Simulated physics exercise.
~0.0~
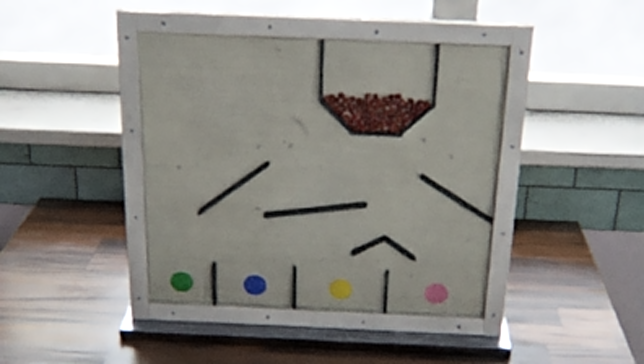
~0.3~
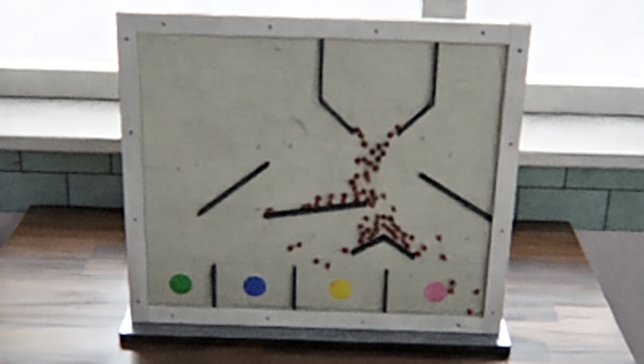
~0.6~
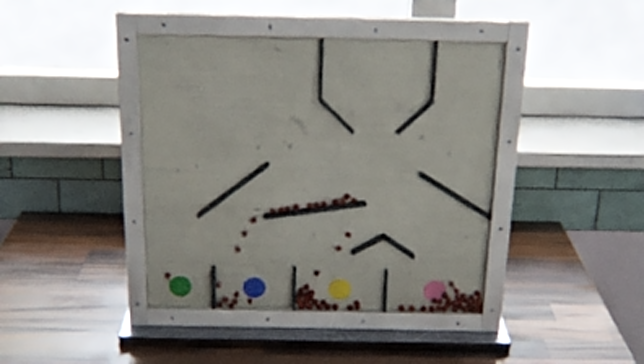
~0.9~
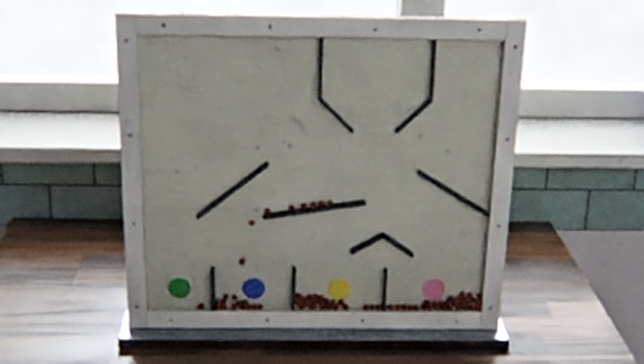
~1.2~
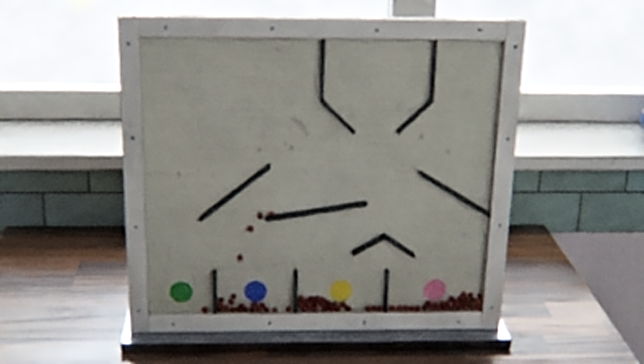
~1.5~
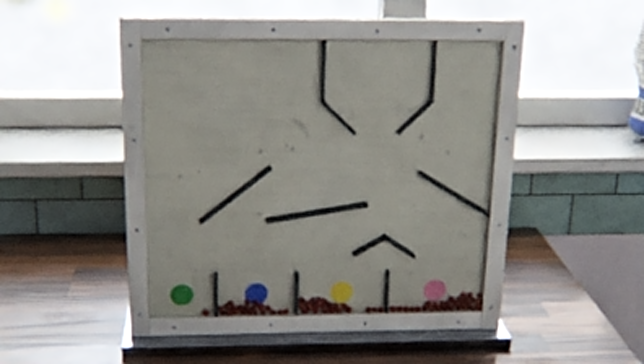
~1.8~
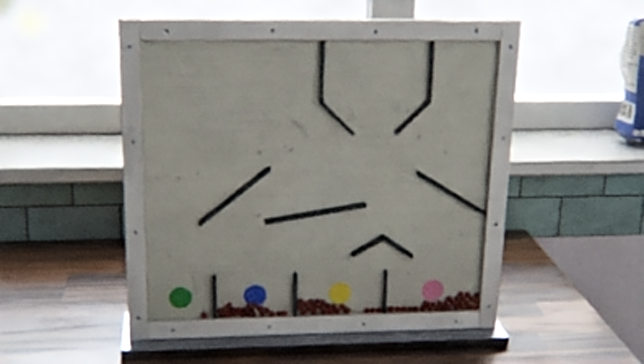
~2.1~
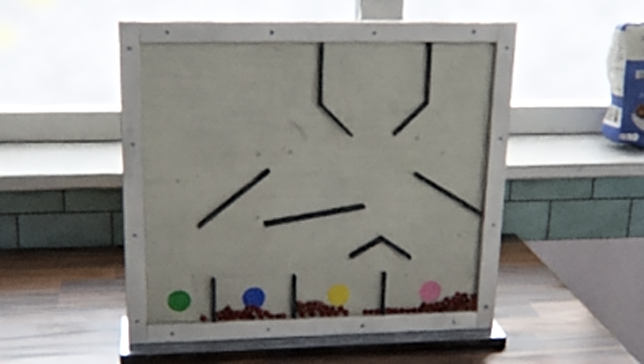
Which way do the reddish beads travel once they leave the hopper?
They move down, passing over the dark ledges toward the bins at the bottom.
